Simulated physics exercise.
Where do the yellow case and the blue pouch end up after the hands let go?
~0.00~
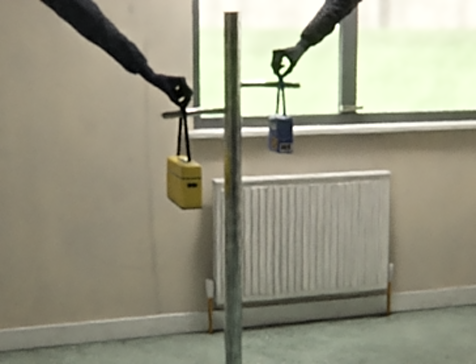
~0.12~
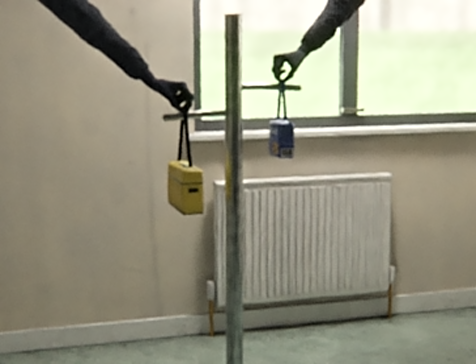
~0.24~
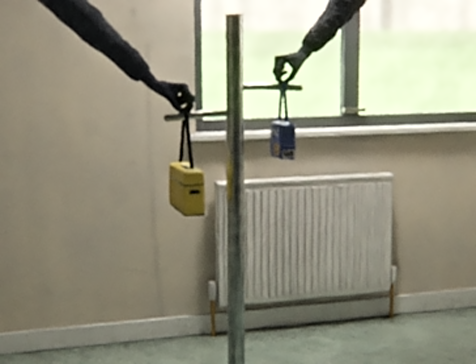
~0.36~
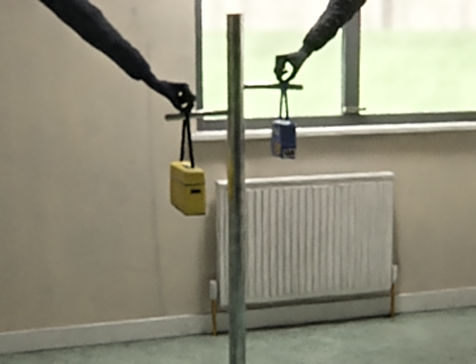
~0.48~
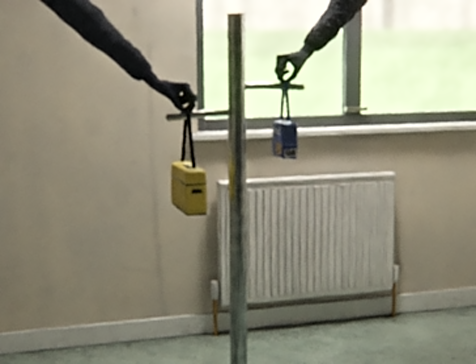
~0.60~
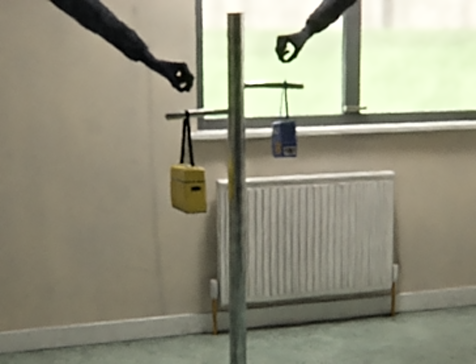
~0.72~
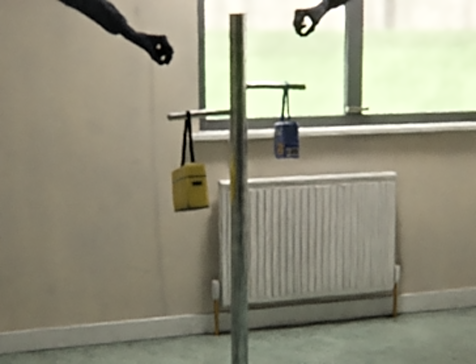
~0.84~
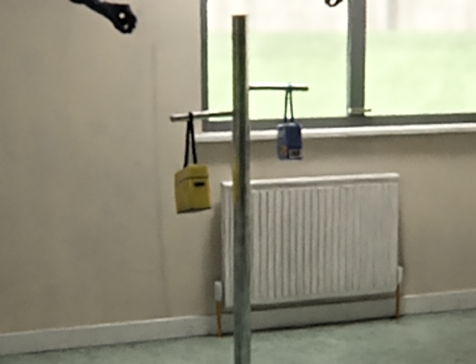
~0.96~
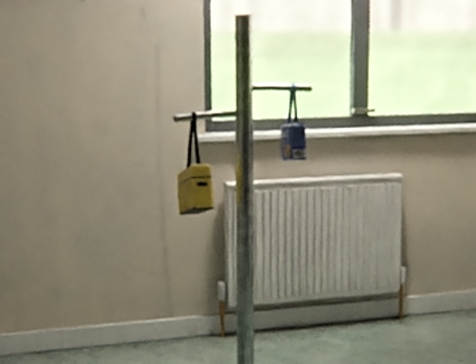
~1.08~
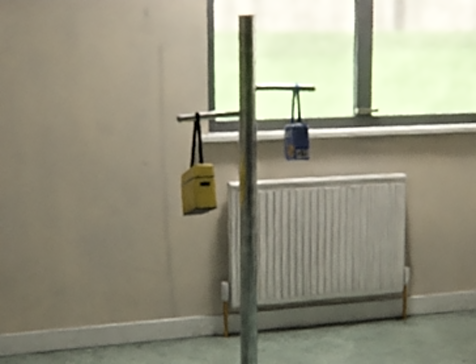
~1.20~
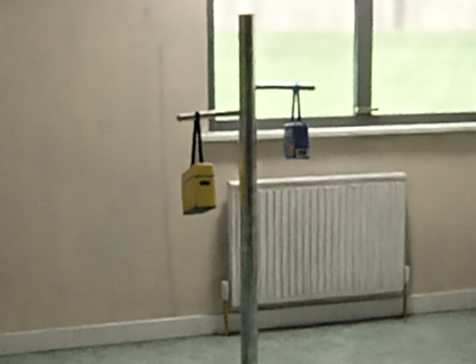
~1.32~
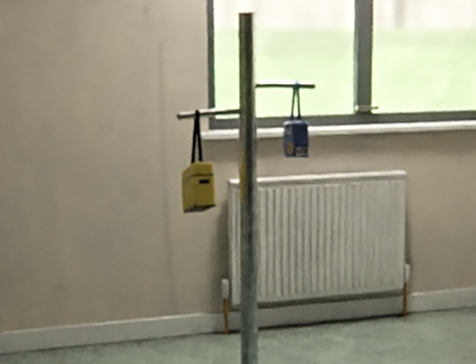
Both stay up, with the yellow case hanging from the left peg and the blue pouch hanging from the right peg.
